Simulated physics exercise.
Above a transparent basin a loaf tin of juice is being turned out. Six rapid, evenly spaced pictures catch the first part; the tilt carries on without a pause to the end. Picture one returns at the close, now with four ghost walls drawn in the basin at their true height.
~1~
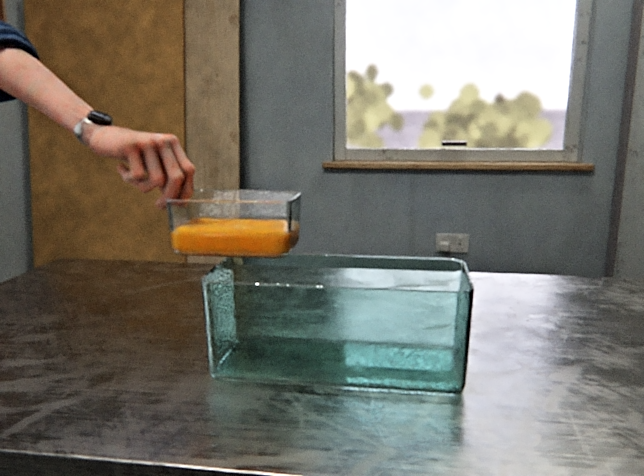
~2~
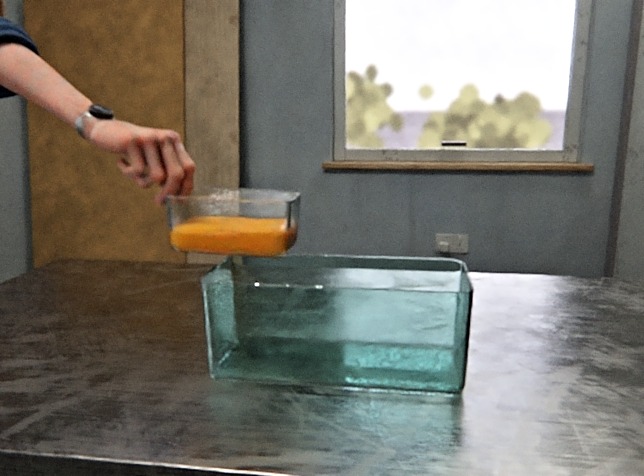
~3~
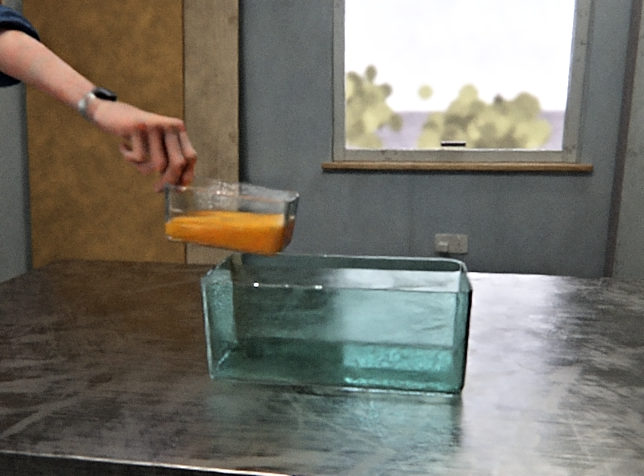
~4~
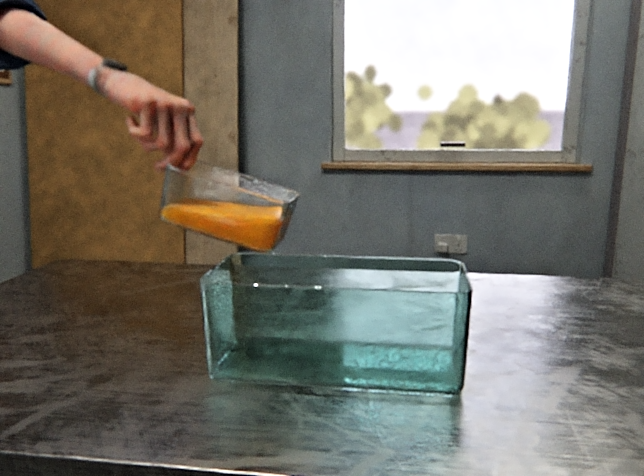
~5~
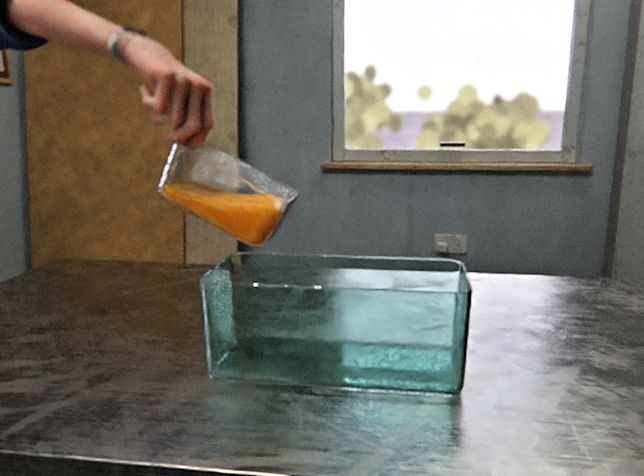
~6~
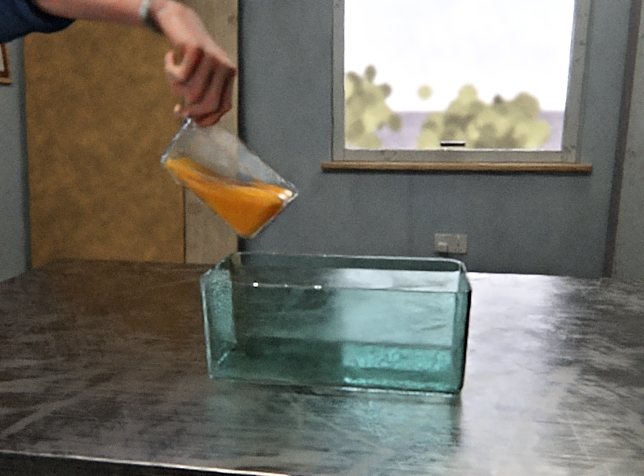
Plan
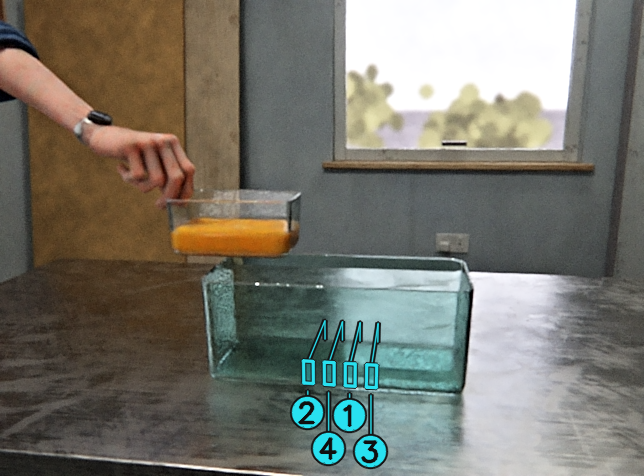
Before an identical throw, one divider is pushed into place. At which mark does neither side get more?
Use position 3.
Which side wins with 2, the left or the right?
The right side.
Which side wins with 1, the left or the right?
More ends on the right.
On the marked copy, 1 at (349, 393); 2 at (307, 390); 3 at (370, 395); 4 at (328, 392).
If 1 is chosen, about 27 % ends left of the wall and 70 % right of it.
If 2 is chosen, about 13 % ends left of the wall and 85 % right of it.
If 3 is chosen, about 55 % ends left of the wall and 44 % right of it.
If 4 is chosen, about 17 % ends left of the wall and 82 % right of it.
